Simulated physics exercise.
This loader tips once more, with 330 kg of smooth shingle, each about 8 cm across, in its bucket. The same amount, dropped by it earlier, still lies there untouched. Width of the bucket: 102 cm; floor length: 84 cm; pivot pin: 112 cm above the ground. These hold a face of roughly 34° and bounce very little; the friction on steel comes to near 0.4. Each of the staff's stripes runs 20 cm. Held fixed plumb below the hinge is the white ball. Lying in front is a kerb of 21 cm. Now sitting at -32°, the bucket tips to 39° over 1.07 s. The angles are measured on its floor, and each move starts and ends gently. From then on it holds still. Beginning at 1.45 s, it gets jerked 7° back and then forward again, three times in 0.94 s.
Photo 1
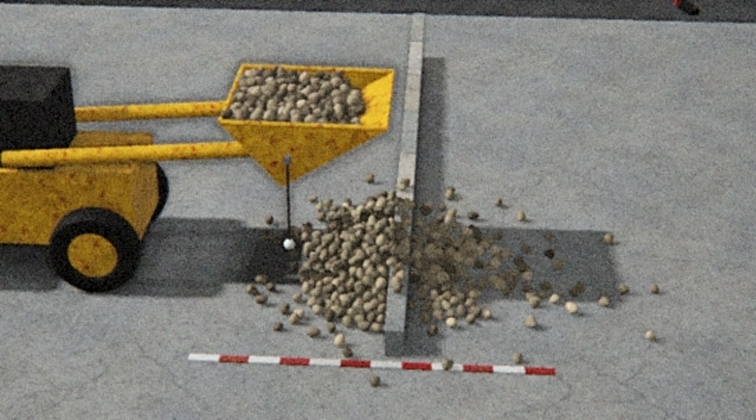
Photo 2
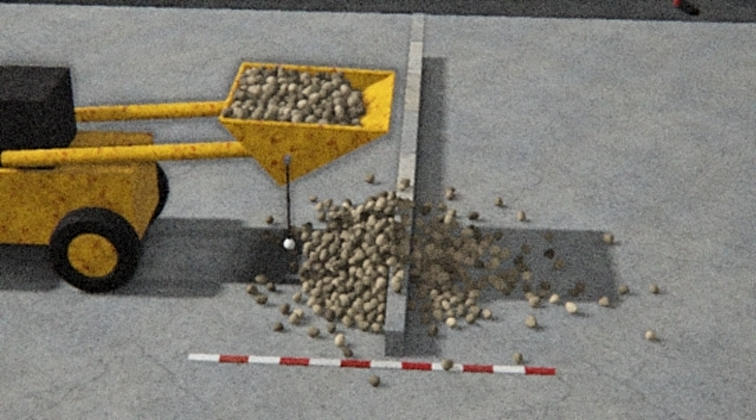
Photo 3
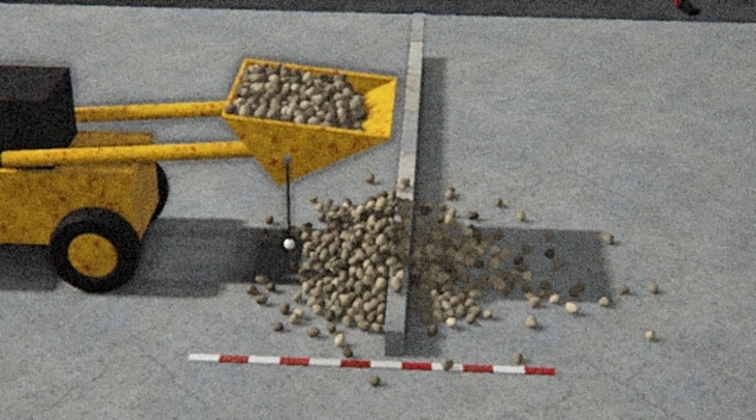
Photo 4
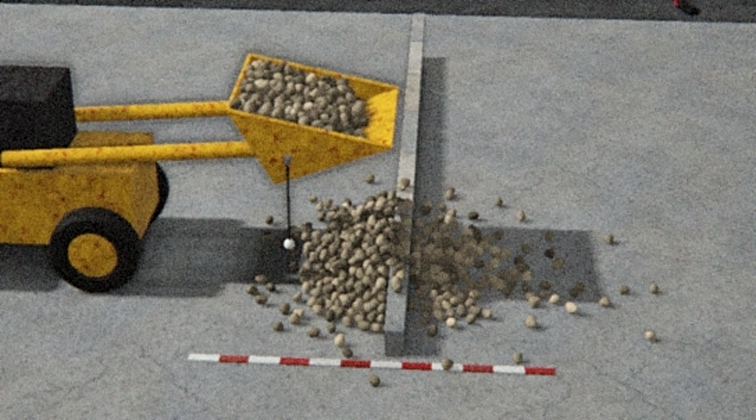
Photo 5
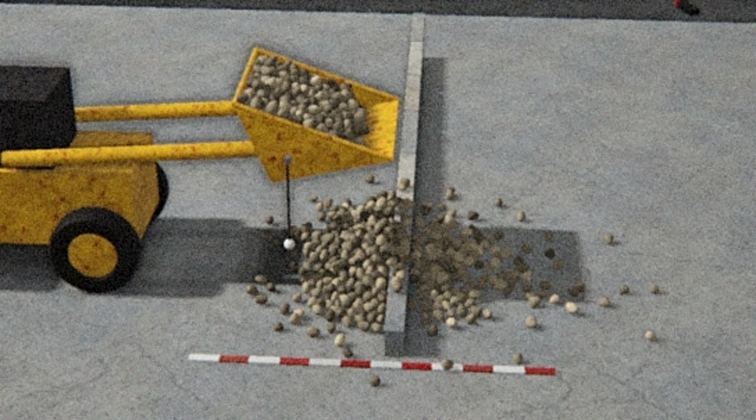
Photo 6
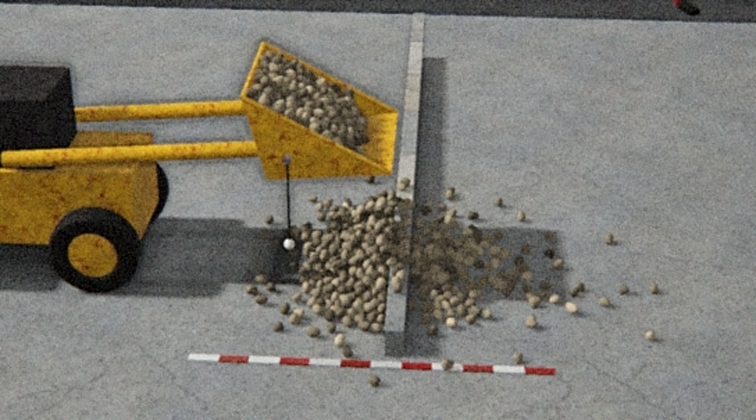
Yellow loader's raised bucket of rounded stones tilting gradually, its back edge rising, above a stone heap straddling a low kerb.
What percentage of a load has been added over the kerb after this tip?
69 %.
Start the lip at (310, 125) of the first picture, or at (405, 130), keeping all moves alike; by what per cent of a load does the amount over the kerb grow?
Roughly 0 per cent, then 90 per cent.
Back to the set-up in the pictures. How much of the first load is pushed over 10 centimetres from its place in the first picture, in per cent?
Near 25 per cent, I reckon.
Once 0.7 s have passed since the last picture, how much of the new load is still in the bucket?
That works out to about 50 %.
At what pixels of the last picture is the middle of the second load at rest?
Middle: Approx. (440, 255) px.
Then, 0.4 s after the last picture the floor is at 28°; in per cent of one load, 100 in the bucket, 71 on this side of the kerb, 29 over the kerb; the foremost stones are at (609, 292).
Then, 0.7 s after the last picture the floor is at 39°; in per cent of one load, 51 in the bucket, 112 on this side of the kerb, 37 over the kerb; the foremost stones are at (609, 292).
Then, 2.4 s after the last picture the floor is at 39°; in per cent of one load, 0 in the bucket, 102 on this side of the kerb, 98 over the kerb; the foremost stones are at (630, 261).
Then, 5.0 s after the last picture the floor is at 39°; in per cent of one load, 0 in the bucket, 102 on this side of the kerb, 98 over the kerb; the foremost stones are at (630, 261). Net gain over the kerb, 69.
